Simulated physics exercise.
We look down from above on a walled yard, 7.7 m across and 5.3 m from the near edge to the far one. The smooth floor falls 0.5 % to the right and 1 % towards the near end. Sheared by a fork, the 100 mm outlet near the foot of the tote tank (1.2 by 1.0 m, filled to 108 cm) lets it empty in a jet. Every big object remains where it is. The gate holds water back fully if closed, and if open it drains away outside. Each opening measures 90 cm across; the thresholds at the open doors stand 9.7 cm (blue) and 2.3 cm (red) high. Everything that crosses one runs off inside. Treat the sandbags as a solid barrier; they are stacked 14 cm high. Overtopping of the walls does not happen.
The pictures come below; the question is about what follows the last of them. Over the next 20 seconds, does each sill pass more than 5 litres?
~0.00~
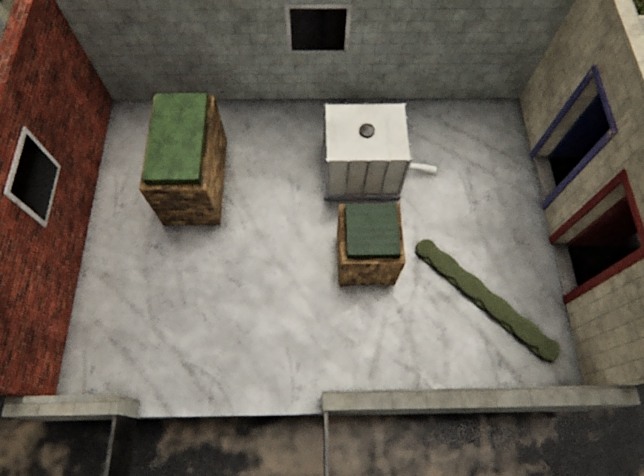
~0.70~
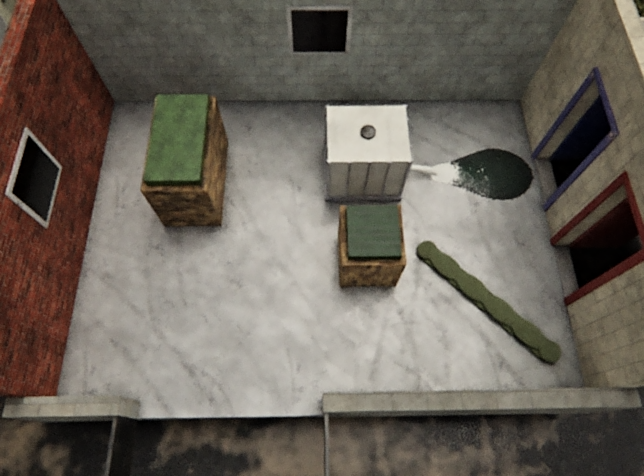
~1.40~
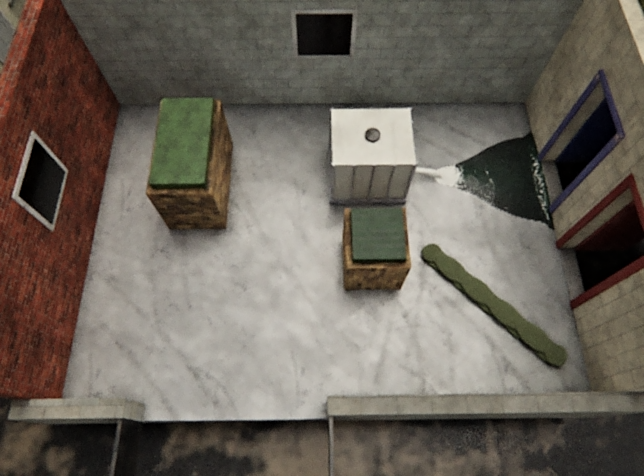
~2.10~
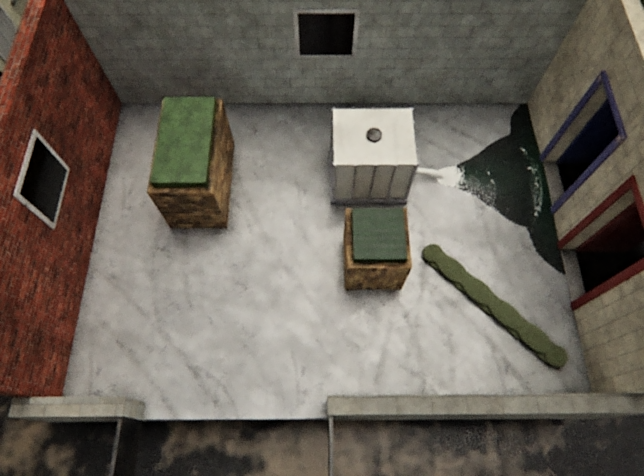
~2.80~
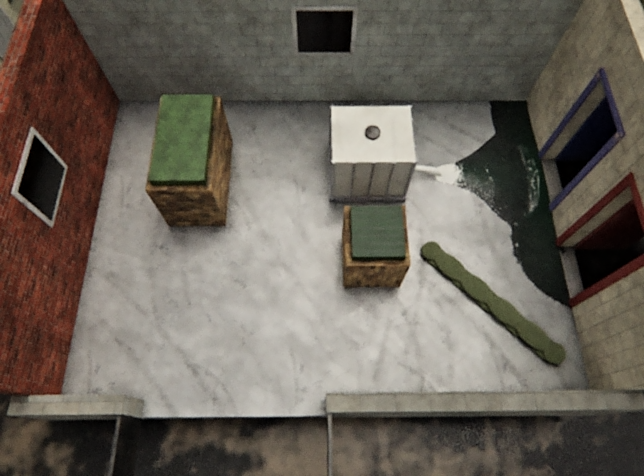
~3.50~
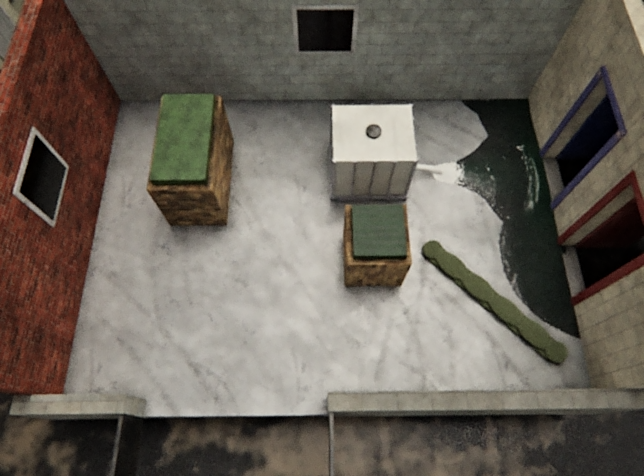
Blue door - no, red door - yes.
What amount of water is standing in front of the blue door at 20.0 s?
I'd put it at around 7.0 centimetres deep.
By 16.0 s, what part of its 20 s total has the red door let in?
50 %.
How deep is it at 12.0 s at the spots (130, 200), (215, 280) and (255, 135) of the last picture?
Around 0.0 cm, 0.0 cm and 0.0 cm.
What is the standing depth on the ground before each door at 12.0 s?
In centimetres, blue: 7.0; red: 2.5.
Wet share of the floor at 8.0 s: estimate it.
About 25 percent of the floor.
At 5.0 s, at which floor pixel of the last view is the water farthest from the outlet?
Tip position: Roughly (588, 394), last view.
After 5.0 s water covers 15 % of the floor and is deepest (8 cm) near (541, 178); blue door 7.6 cm at the sill, 0 L in, red door 1.7 cm at the sill, 0 L in.
After 8.0 s water covers 25 % of the floor and is deepest (8 cm) near (537, 161); blue door 7.4 cm at the sill, 0 L in, red door 1.9 cm at the sill, 0 L in.
After 12.0 s water covers 35 % of the floor and is deepest (8 cm) near (537, 161); blue door 6.9 cm at the sill, 0 L in, red door 2.7 cm at the sill, 1 L in.
After 16.0 s water covers 45 % of the floor and is deepest (8 cm) near (537, 161); blue door 7 cm at the sill, 0 L in, red door 3.3 cm at the sill, 5 L in.
After 20.0 s water covers 55 % of the floor and is deepest (7 cm) near (537, 161); blue door 6.8 cm at the sill, 0 L in, red door 3.5 cm at the sill, 9 L in.
